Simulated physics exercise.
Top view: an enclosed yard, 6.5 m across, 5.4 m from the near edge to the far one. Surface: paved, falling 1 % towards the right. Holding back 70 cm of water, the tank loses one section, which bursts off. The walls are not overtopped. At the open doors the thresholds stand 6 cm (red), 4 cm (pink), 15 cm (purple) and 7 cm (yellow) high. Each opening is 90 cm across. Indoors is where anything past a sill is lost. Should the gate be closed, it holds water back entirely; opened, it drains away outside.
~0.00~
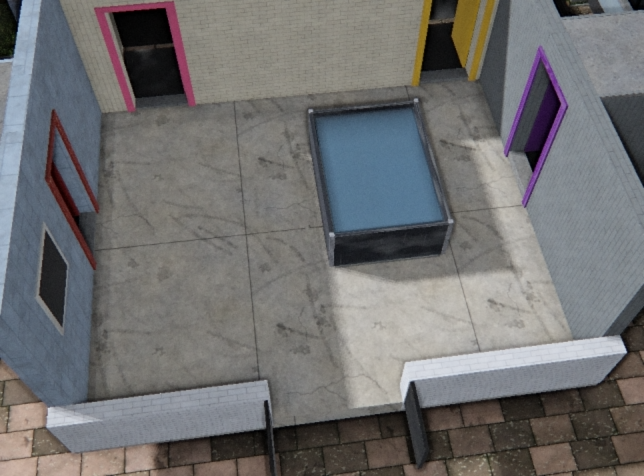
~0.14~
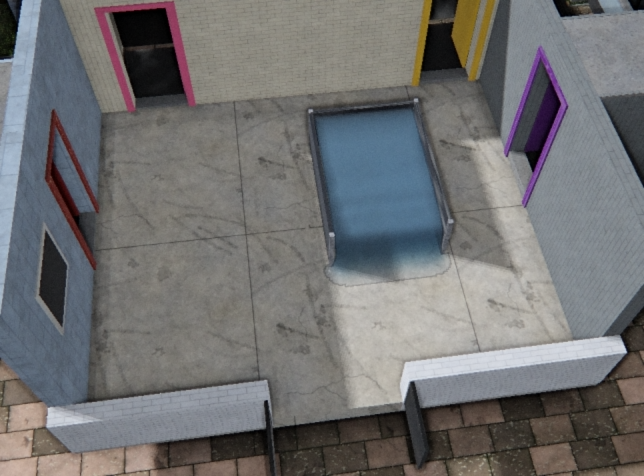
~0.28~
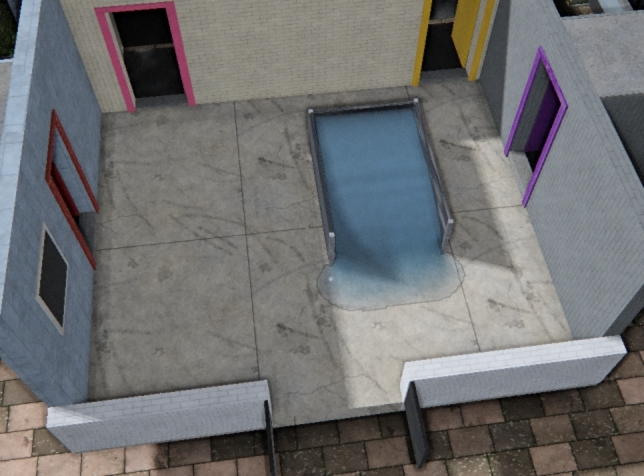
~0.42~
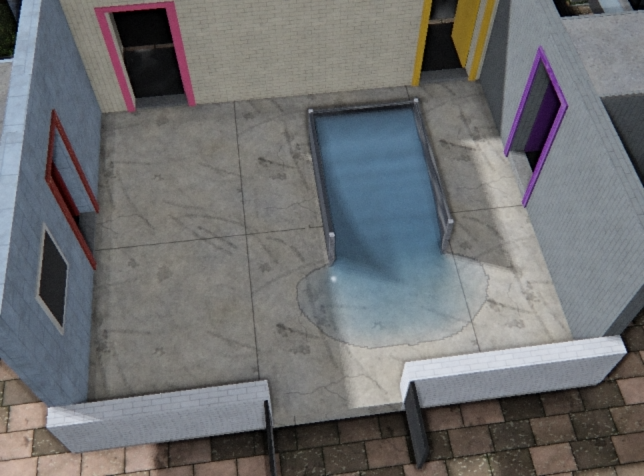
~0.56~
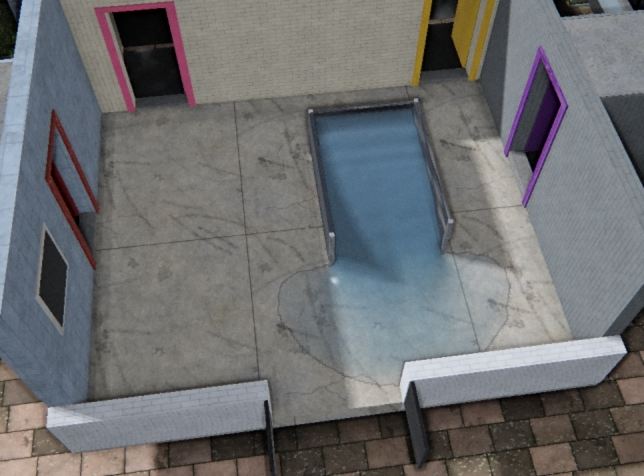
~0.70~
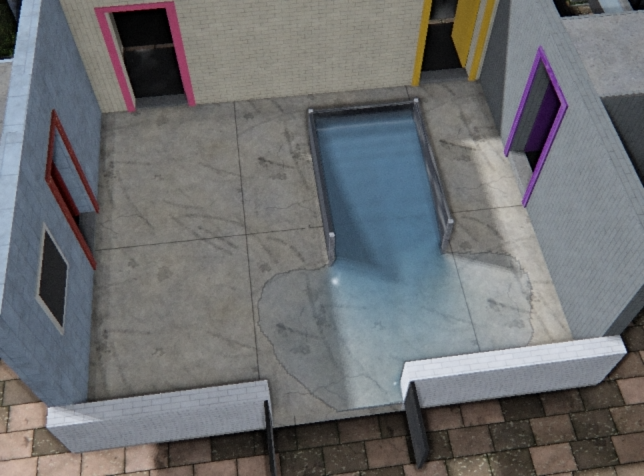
Water bursts from the tank's front and spreads across the yard floor to the open gate.
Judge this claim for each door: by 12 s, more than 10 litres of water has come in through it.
Verdicts: The red door, false; the pink door, false; the purple door, false; the yellow door, true.
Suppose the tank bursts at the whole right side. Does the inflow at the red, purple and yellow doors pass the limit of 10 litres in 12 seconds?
Red: Within the limit; purple: Exceeding the limit; yellow: Exceeding the limit.
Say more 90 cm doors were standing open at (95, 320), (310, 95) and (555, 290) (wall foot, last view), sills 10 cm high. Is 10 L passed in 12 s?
So, in the order given, it's shy of the mark, then shy of the mark, then beyond the mark.
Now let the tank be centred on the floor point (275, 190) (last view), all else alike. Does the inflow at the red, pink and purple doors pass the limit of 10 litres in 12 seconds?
Lab note: Vs limit, red door limit held; pink door limit broken; purple door limit held.
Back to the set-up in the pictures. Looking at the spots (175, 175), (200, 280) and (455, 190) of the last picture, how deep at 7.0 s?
I'd read it as roughly 0, 2 and 5 cm, in that order.
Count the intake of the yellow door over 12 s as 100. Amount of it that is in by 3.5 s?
Some 0 in a hundred.
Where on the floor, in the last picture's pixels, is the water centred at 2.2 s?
About (413, 275).
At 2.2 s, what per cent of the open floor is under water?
Roughly 30 percent.
After 1.4 s water covers 25 % of the floor and is deepest (42 cm) near (578, 362); red door not reached, pink door not reached, purple door not reached, yellow door not reached.
After 2.2 s water covers 30 % of the floor and is deepest (47 cm) near (565, 363); red door not reached, pink door not reached, purple door not reached, yellow door not reached.
After 3.5 s water covers 50 % of the floor and is deepest (27 cm) near (565, 363); red door not reached, pink door not reached, purple door 6 cm at the sill, 0 L in, yellow door not reached.
After 7.0 s water covers 75 % of the floor and is deepest (14 cm) near (489, 116); red door 2 cm at the sill, 0 L in, pink door not reached, purple door 5 cm at the sill, 0 L in, yellow door 14 cm at the sill, 164 L in.
After 12.0 s water covers 95 % of the floor and is deepest (8 cm) near (520, 201); red door 2 cm at the sill, 0 L in, pink door 5 cm at the sill, 1 L in, purple door 8 cm at the sill, 0 L in, yellow door 7 cm at the sill, 194 L in.
